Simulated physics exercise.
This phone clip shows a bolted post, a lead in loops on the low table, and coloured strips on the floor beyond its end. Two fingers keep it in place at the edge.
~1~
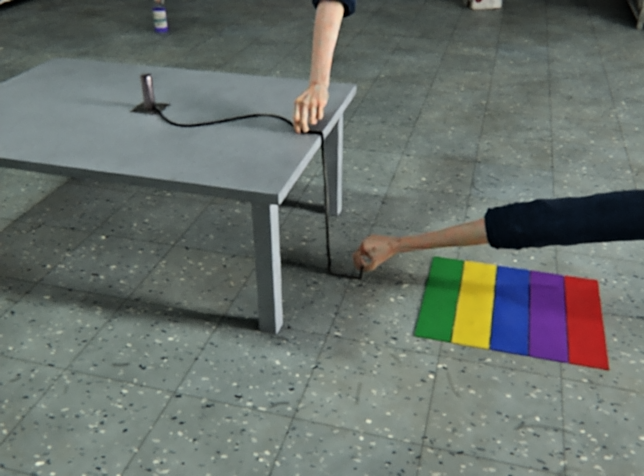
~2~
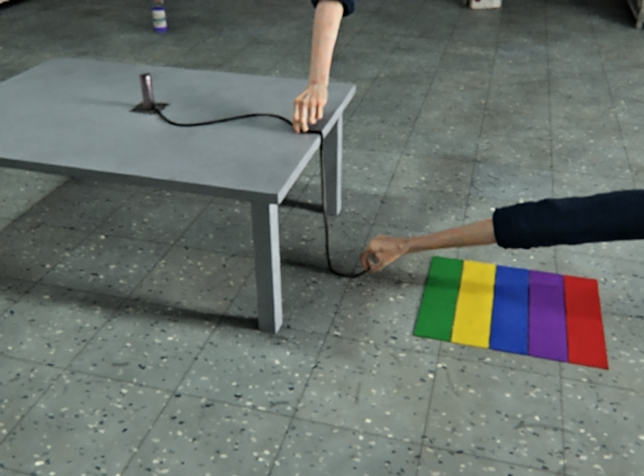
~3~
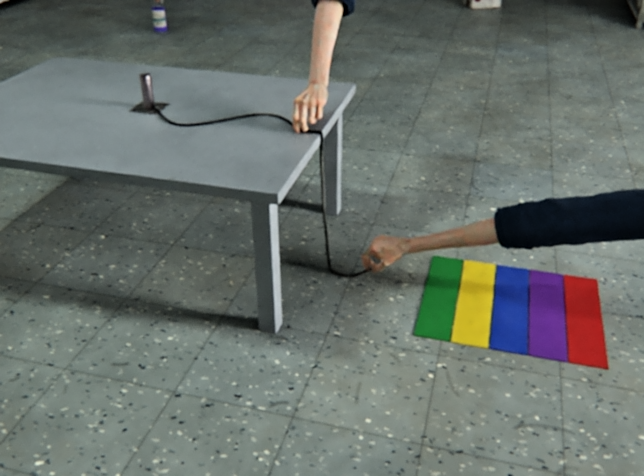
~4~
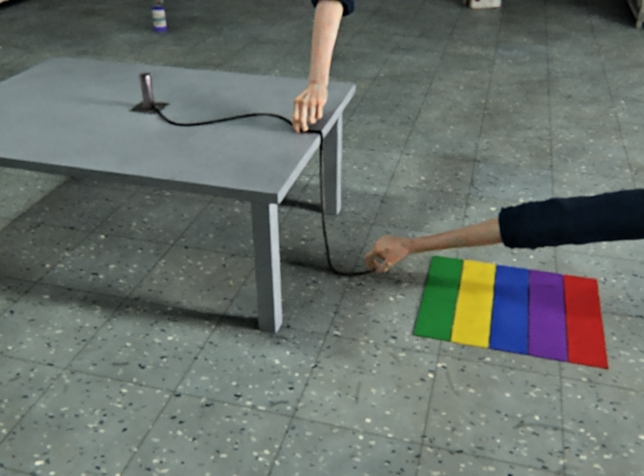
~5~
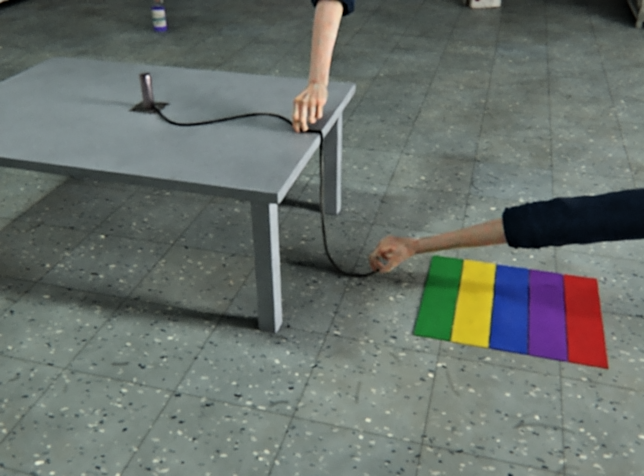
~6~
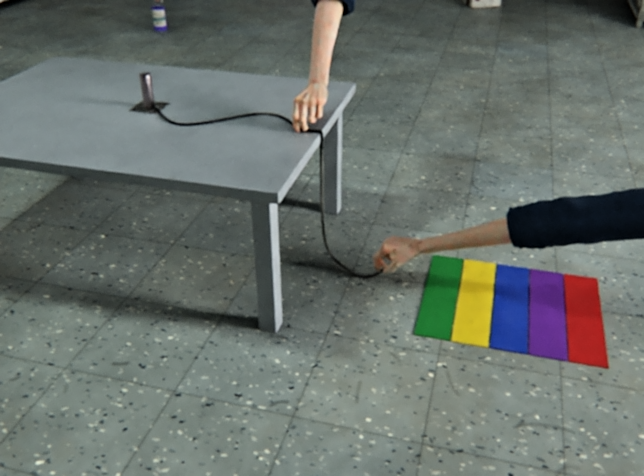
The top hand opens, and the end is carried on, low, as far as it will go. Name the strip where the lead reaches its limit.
Blue.
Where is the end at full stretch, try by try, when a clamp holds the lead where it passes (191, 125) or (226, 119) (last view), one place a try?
(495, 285), (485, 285).
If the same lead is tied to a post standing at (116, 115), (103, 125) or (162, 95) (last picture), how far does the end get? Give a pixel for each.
Roughly (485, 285), (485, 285) and (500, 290).
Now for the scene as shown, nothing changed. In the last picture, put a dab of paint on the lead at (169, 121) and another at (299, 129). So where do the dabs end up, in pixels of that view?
First one: (193, 113); second one: (336, 145).
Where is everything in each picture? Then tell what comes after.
The first picture shows end (362, 268); green (436, 323); yellow (472, 329); blue (510, 335); purple (548, 342); red (588, 348).
The second picture shows end (369, 269); lead through (164, 118) (222, 121) (282, 118) (321, 143) (324, 203) (329, 261).
The third picture shows end (371, 269).
The fourth picture shows end (375, 269); lead through (164, 118) (222, 121) (282, 118) (321, 143) (323, 202) (329, 260).
The fifth picture shows end (378, 270).
The sixth picture shows end (382, 270); lead through (164, 117) (222, 120) (282, 117) (321, 142) (322, 202) (335, 260).
Soon after, end near (457, 281); over green.
After that, end near (492, 287); over yellow.
At the stop, end near (514, 290); over blue. The end stops over the blue strip.
